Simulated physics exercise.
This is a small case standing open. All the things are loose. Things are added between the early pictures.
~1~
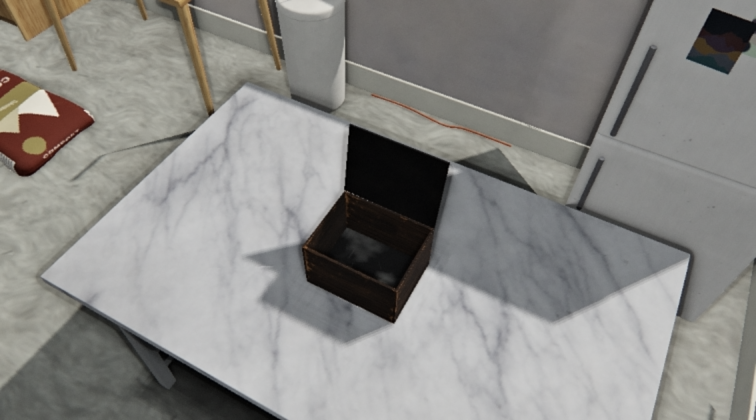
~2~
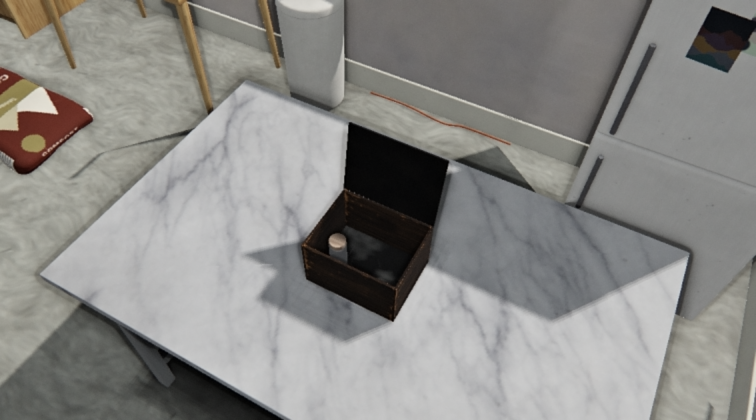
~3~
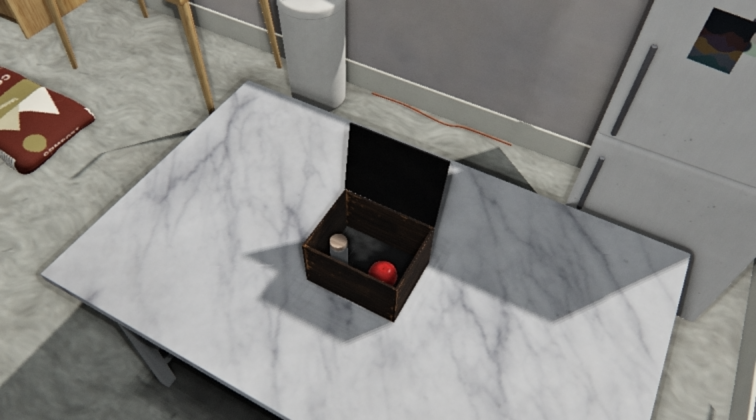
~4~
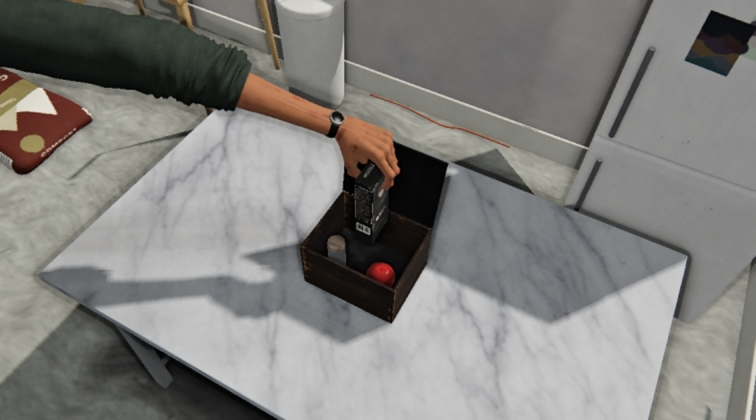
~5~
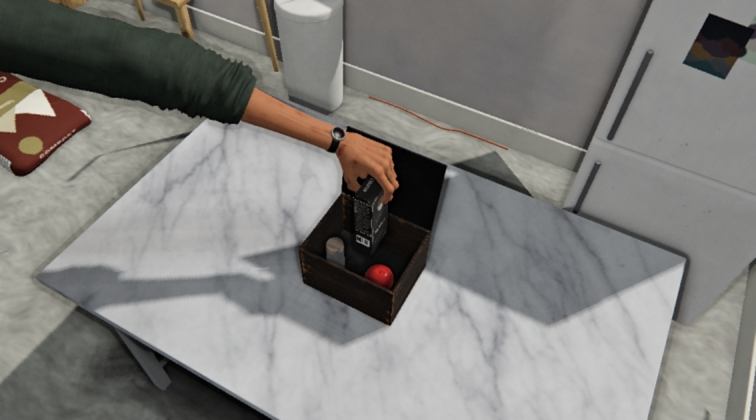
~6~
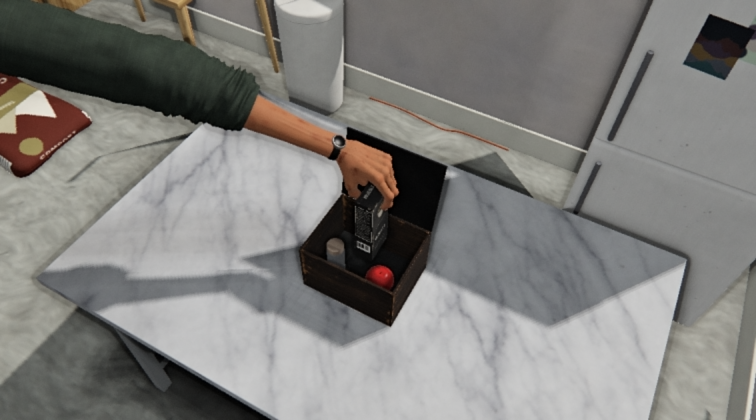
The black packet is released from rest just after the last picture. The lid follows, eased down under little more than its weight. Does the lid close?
In the end the lid will not close.
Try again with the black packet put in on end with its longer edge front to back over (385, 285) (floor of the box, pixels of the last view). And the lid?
Then it closes.
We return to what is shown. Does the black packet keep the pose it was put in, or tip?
It tips.
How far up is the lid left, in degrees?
Some 30° above the rim.
Then, 1.10 s after the last picture, lid starting down; black packet slid about its own width near (365, 233).
Then, 1.90 s after the last picture, lid 49° above the rim; black packet tipped 17° from how it was near (356, 238); grey shaker tipped 9° from how it was.
At rest, lid 30° above the rim; tipped over in the box, black packet; left askew, grey shaker; red apple in place. Seen from the same camera at the end, black packet near (348, 244).
